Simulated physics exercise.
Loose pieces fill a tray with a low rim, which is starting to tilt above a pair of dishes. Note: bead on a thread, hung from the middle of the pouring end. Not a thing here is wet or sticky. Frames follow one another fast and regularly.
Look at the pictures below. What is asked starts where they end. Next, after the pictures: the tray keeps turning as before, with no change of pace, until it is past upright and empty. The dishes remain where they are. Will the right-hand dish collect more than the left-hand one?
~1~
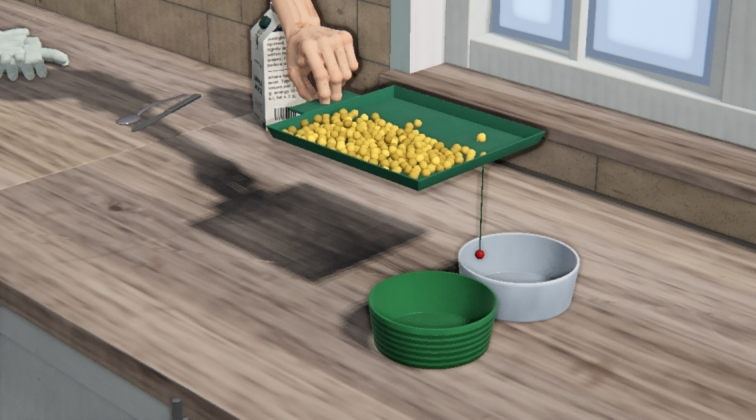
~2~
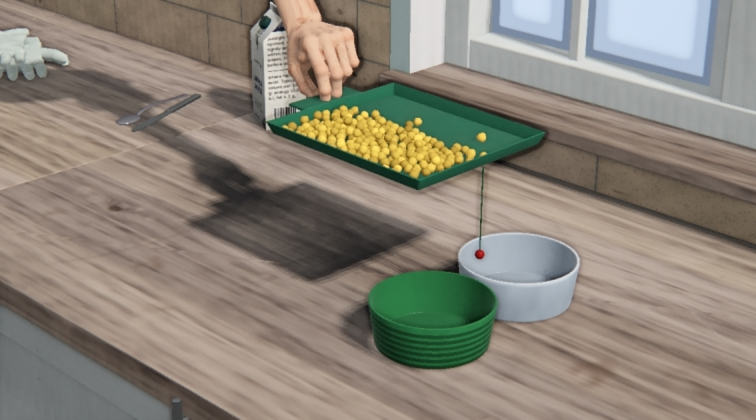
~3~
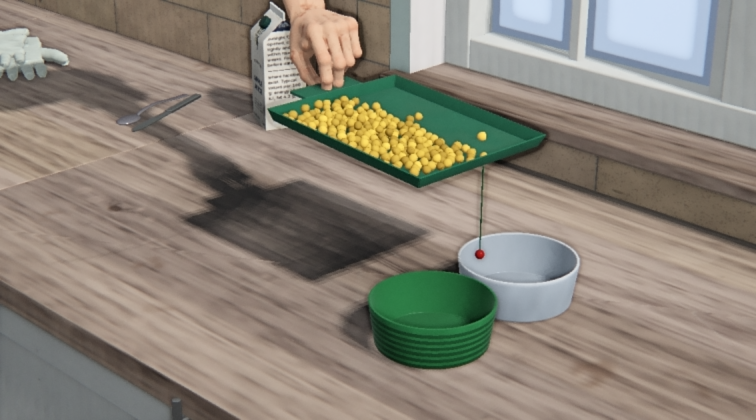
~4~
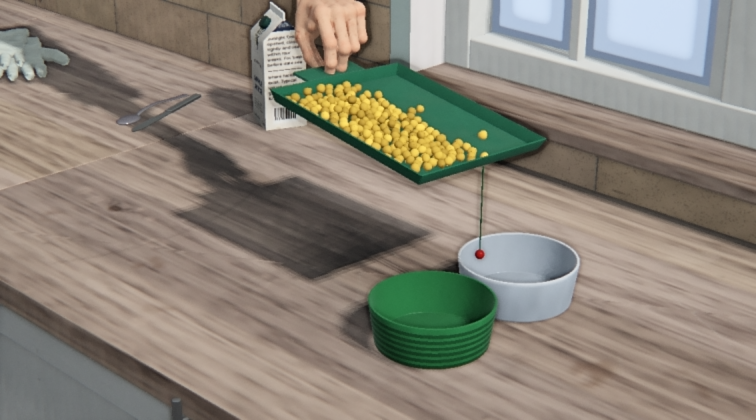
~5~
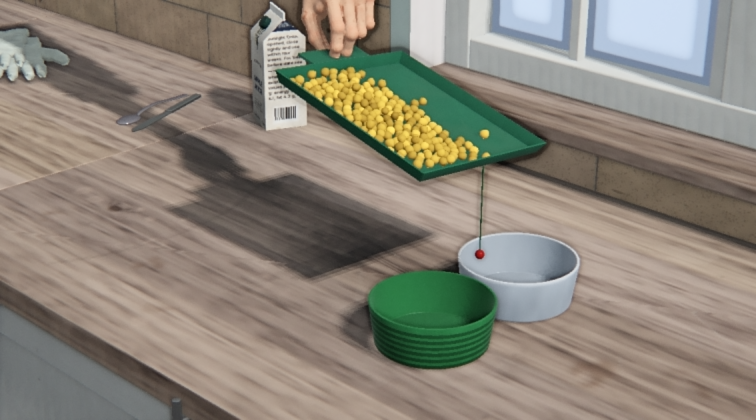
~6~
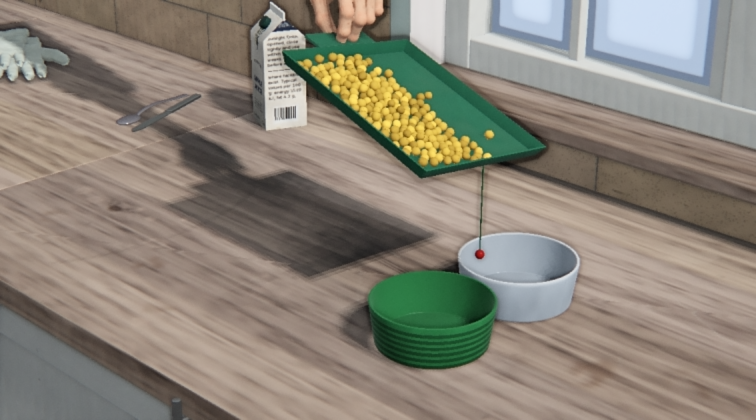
Yes.
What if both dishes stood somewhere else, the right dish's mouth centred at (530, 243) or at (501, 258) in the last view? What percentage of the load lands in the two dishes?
80 and 60 in a hundred, in turn.
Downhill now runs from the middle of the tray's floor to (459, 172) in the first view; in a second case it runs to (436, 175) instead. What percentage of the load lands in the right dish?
Case one near 10 %; case two near 0 %.
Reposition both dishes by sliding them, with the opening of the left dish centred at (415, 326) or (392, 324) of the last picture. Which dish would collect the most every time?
Try 1: The right-side dish; try 2: The right-side dish.
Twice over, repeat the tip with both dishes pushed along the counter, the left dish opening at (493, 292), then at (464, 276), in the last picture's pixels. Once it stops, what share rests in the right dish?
In order, 70 % and 70 %.
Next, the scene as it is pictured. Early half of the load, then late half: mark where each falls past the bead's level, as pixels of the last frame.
About (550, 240), and after that about (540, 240).
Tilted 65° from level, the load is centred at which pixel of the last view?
Centre estimate: (509, 152).
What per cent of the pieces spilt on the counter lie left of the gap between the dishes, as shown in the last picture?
Share to the left: Near 0 per cent.
Shortly afterwards, tray tipped steeply; the bulk on the tray; only a few in the right dish; near a quarter in the air.
Next, tray tipped past a quarter turn; only a few in the left dish; the bulk in the right dish; near a quarter outside both; a little in the air.
Some moments later, tray tipped past a quarter turn; only a few in the left dish; the bulk in the right dish; near a quarter outside both.
In the end, tray tipped past a quarter turn; only a few in the left dish; the bulk in the right dish; near a quarter outside both.
